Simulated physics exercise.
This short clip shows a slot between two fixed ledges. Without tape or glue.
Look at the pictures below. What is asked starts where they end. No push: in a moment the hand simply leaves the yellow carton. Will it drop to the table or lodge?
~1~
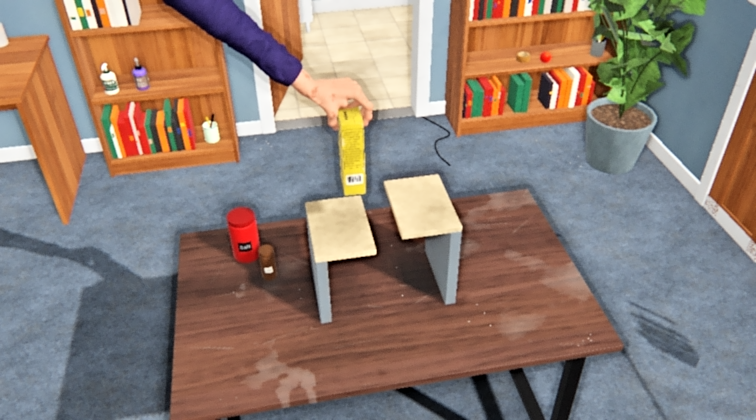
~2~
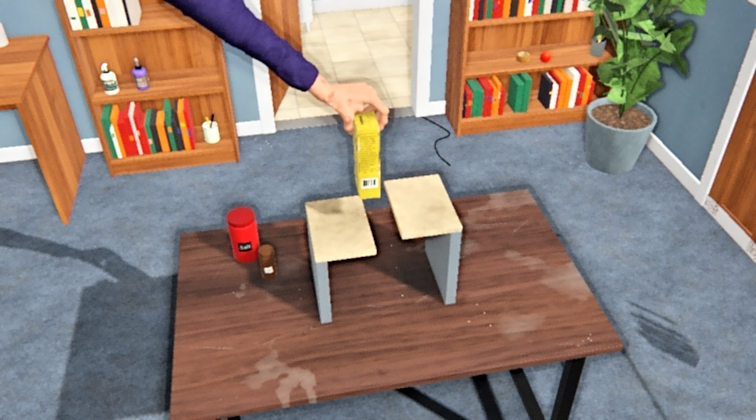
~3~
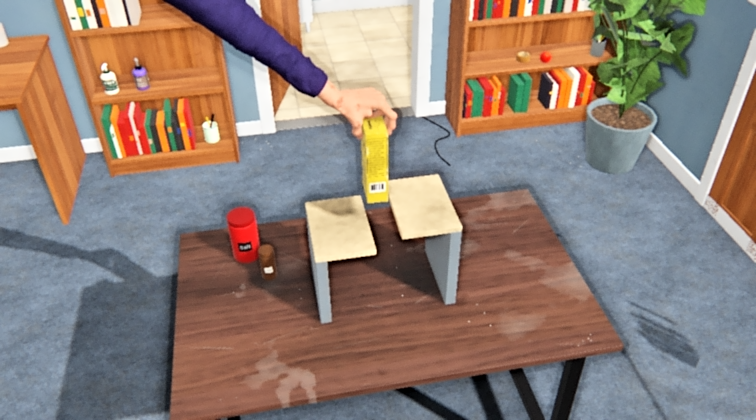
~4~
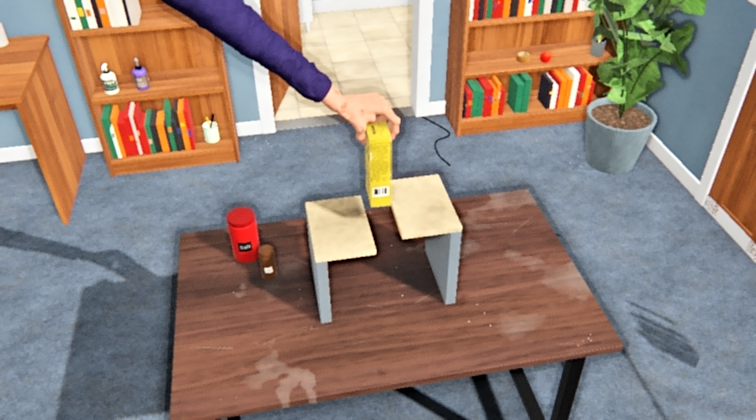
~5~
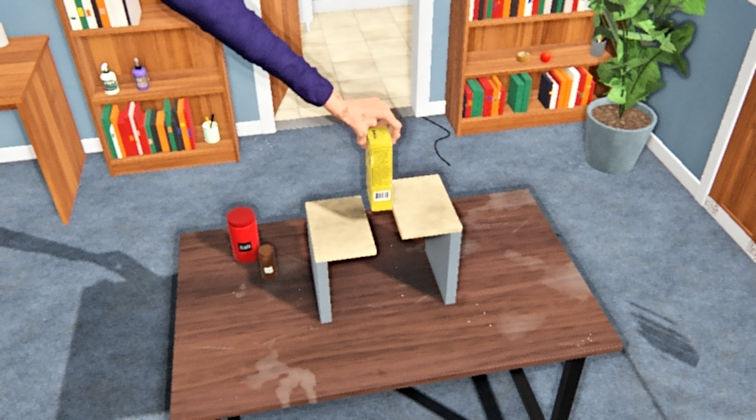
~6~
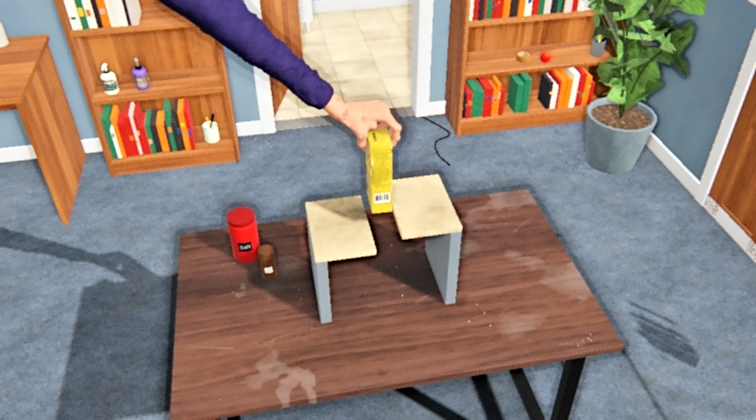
Turns out it gets down to the table.
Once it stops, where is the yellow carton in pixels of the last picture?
It finishes at around (380, 258).
Then, 0.20 s after the last picture, yellow carton slid a little near (379, 186).
Then, 0.30 s after the last picture, yellow carton slid well along near (380, 228).
Then, 0.40 s after the last picture, yellow carton slid well along near (380, 254).
At rest, moved from the start, yellow carton; the other 2 in place. Seen from the same camera at the end, yellow carton near (380, 258). The carton goes down the gap.
